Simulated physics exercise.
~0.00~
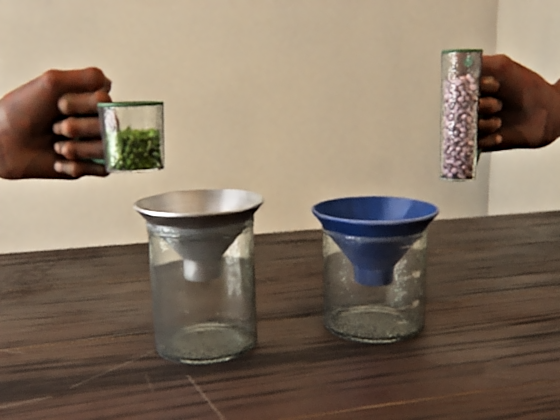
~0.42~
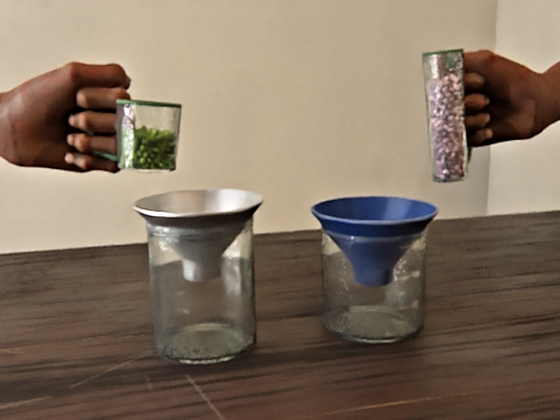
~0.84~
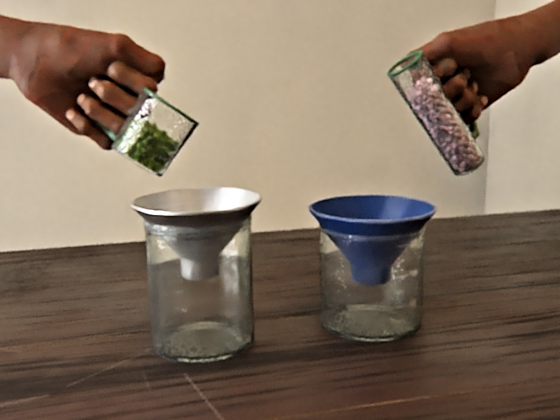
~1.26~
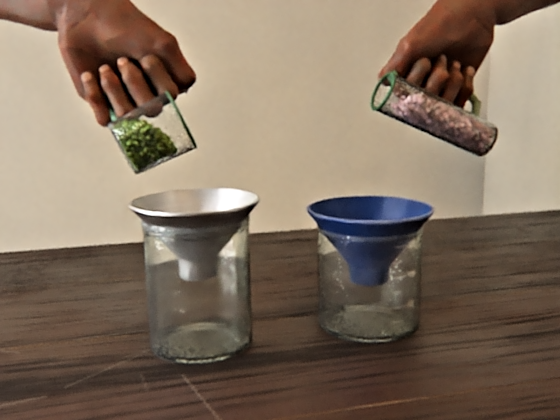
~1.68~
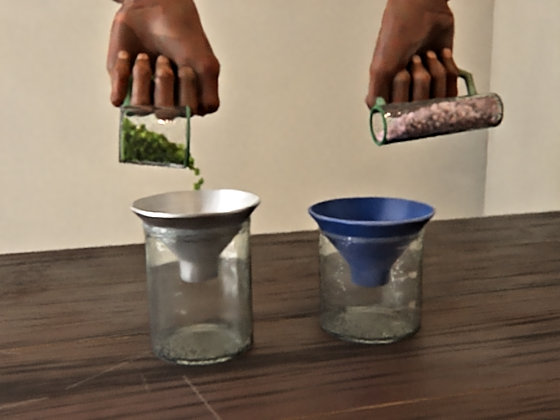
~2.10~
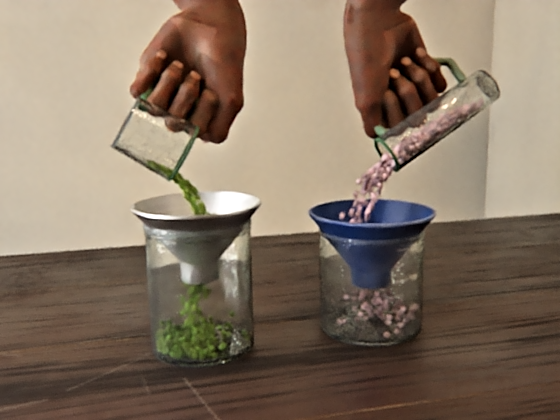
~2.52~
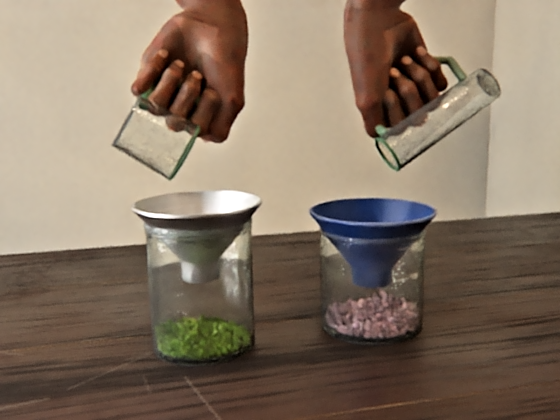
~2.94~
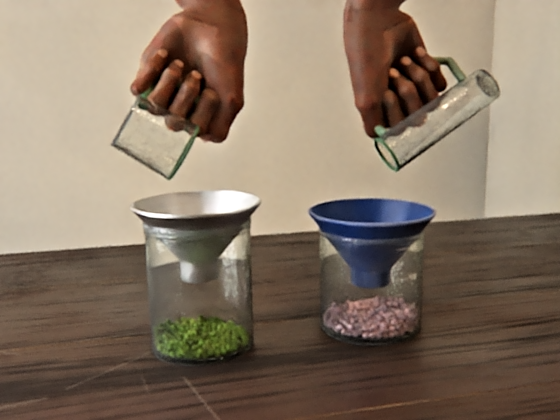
At first, two hands hold clear cups upright above glass jars fitted with funnels, the left cup holding green bits above a silver funnel and the right, taller one holding pale pink bits above a blue funnel. The hands move inward and tilt the cups onto their sides. A few green bits spill first on the left while the pink ones stay put. Then both cups tip further, and green and pink streams run through the funnels into the jars. Finally the cups hang upturned and empty, both funnels have run clear, and a low pile rests in each jar.
